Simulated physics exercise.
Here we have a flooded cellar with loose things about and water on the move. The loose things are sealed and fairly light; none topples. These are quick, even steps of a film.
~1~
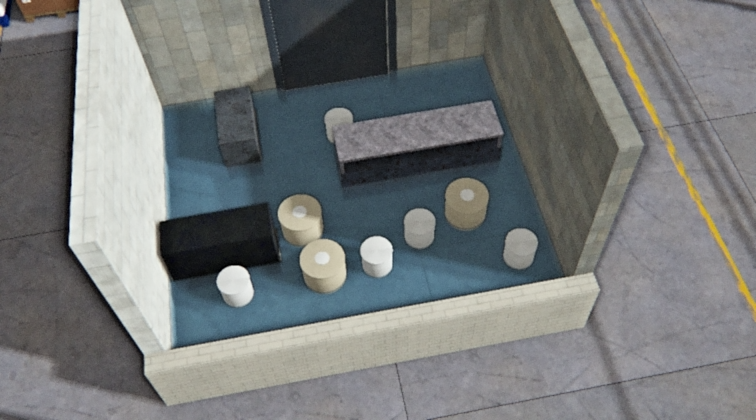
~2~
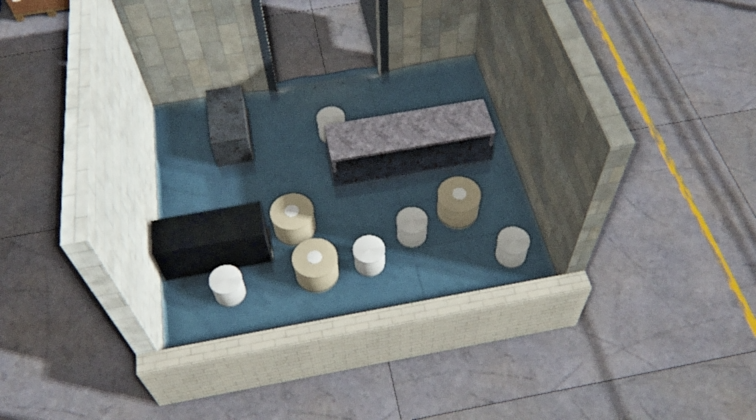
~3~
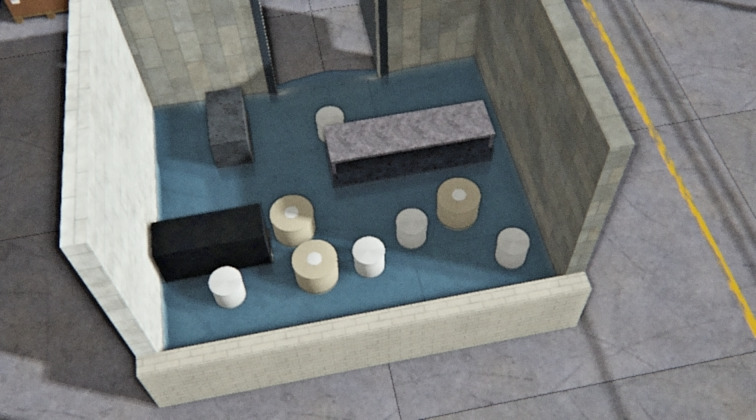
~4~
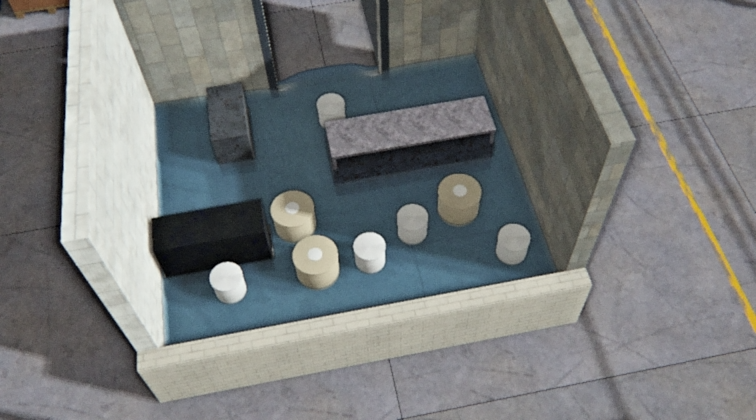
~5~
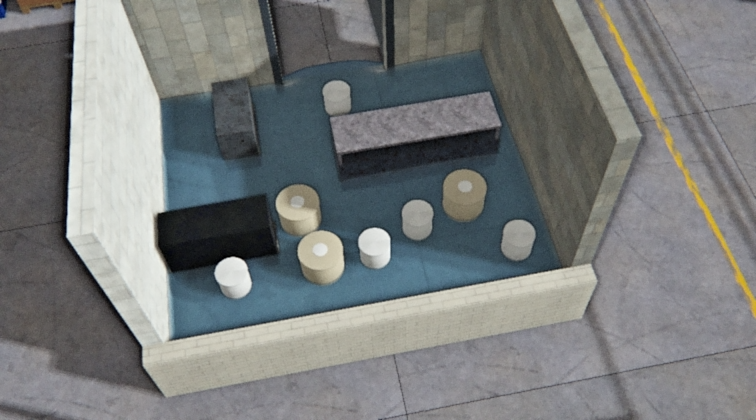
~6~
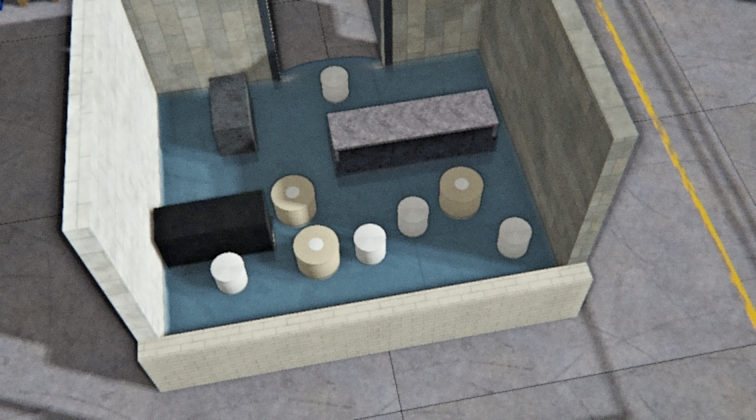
Dark door vanishing from a flooded cellar's back opening, then a pale pail drifting back from a long grey block.
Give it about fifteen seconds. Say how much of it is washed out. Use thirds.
It is between one and two thirds.
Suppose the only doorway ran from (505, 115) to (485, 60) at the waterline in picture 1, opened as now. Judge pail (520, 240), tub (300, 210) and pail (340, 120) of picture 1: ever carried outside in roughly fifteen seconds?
As listed: Left behind, washed out, gone.
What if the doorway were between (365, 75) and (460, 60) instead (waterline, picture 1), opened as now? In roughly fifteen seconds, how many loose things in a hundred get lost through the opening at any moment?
I make it 40 per cent.
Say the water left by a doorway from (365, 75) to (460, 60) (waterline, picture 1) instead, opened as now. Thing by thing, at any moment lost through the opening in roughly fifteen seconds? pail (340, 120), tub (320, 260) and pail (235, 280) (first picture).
In turn: Through, yes, still in.
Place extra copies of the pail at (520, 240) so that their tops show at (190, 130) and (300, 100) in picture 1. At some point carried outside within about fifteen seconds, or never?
In that order: Inside, washed out.
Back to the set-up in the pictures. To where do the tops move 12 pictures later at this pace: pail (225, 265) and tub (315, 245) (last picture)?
Around (264, 255) and (283, 118).
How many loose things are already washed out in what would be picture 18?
The number is 2.
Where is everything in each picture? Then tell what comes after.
A pail at (339, 118), afloat; a tub at (300, 212) floats; 0 of 8 have shifted, in the first picture.
A pail at (331, 117) floats; a tub at (292, 211) floats; 0 of 8 have shifted, in the second picture.
A pail at (330, 117) floats, close to its start; a tub at (291, 213) floats; 1 of 8 have shifted, in the third picture.
A pail at (331, 104) floats, close to its start; a tub at (292, 208) floats; 1 of 8 have shifted, in the fourth picture.
A pail at (336, 91), afloat, a stride from its start; a tub at (297, 202) floats, close to its start; 1 of 8 have shifted, in the fifth picture.
A pail at (334, 76) floats, a stride from its start; a tub at (293, 193) floats, close to its start; 2 of 8 have shifted, in the sixth picture.
A moment on, 1 of 8 are out; 7 afloat.
Next, 2 of 8 are out; 6 afloat.
Later, 4 of 8 are out; 4 afloat.
In the end, 5 of 8 are out; 3 afloat.
